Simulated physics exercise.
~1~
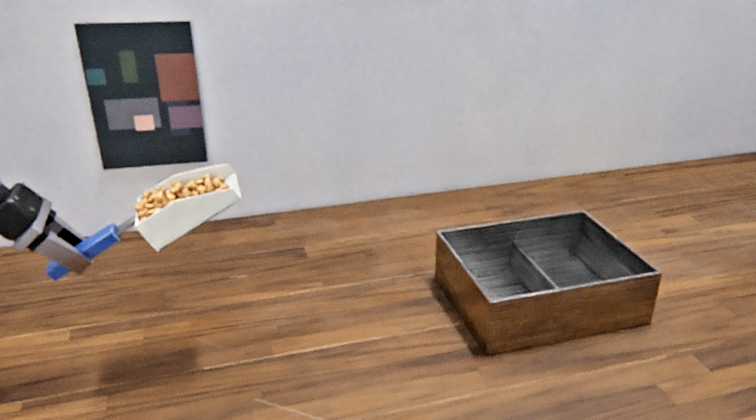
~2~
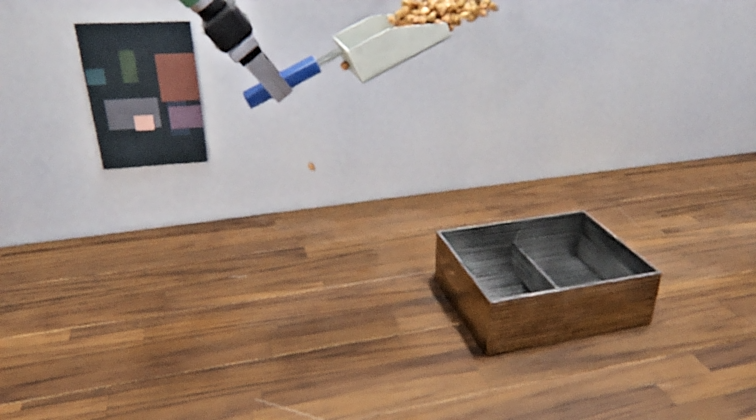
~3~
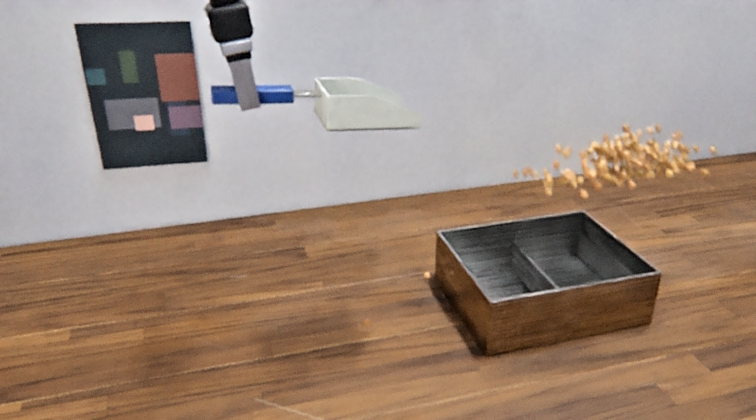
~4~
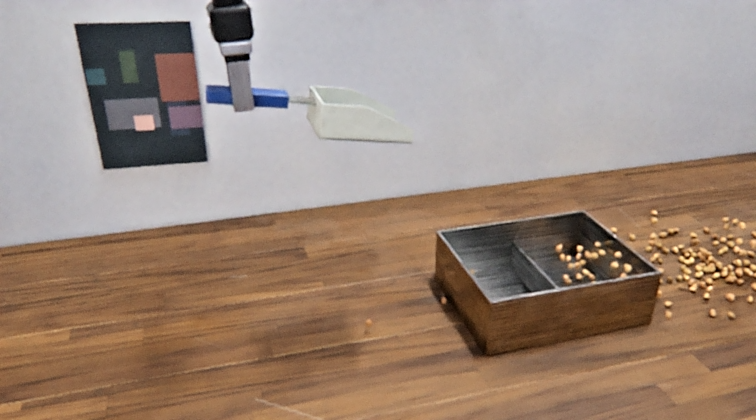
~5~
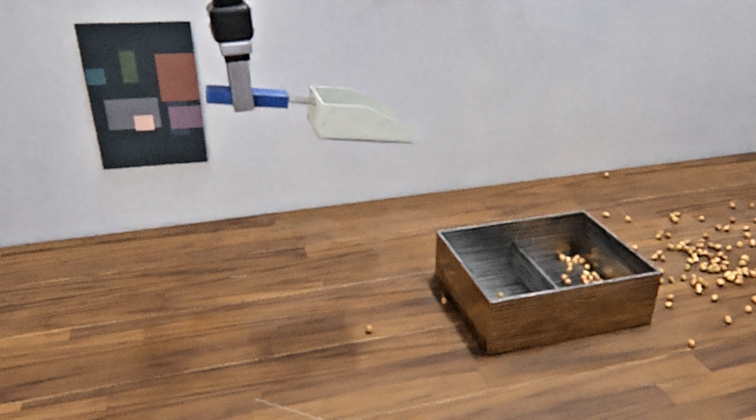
We see a robot arm swing a pale scoop of dried beans up and to the right, flinging them toward a divided wooden box; some land in its right compartment, while most scatter across the floor beyond, and the emptied scoop hangs still.
